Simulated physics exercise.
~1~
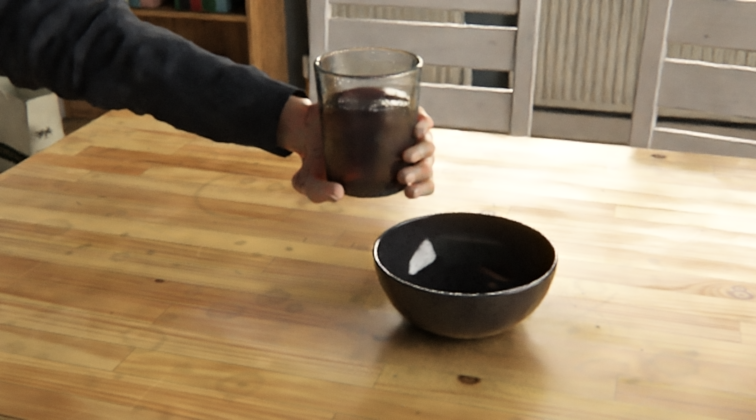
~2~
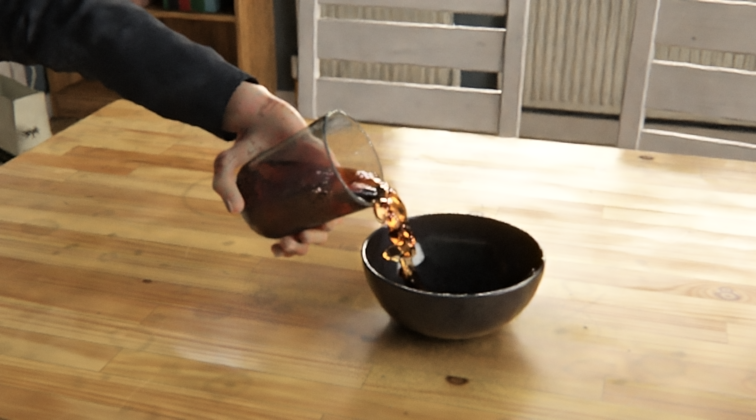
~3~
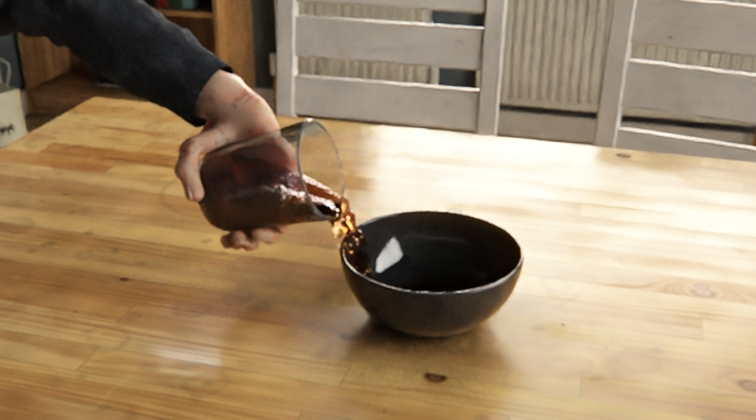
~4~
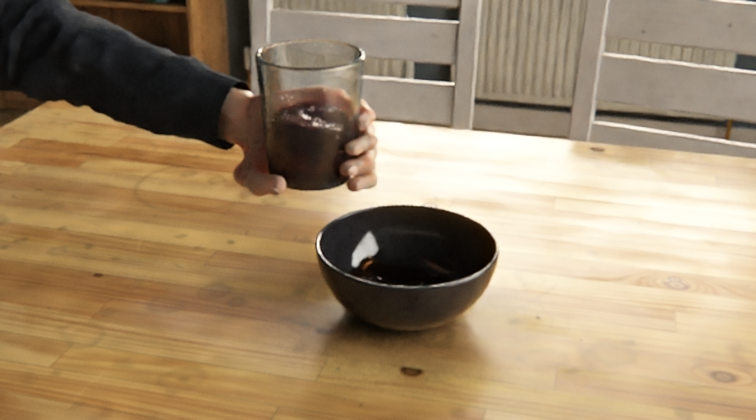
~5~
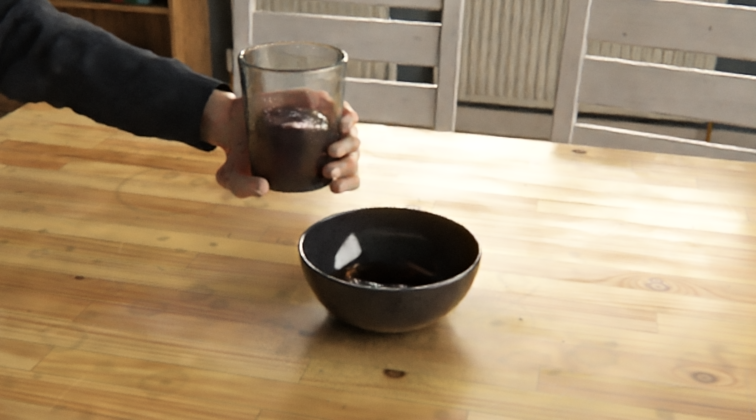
A hand in a dark sleeve holds a clear glass tumbler of dark reddish-brown tea above and to the left of an empty black round bowl. They are seen from slightly above on a light wooden table, with pale slatted chairs and a radiator behind. The hand tips the tumbler to the right, and the tea streams into the bowl, glowing amber. It pours again with a steep tilt as the view drifts slightly right. Finally the hand turns the tumbler upright, still partly full, while a little dark tea lies in the bowl below.
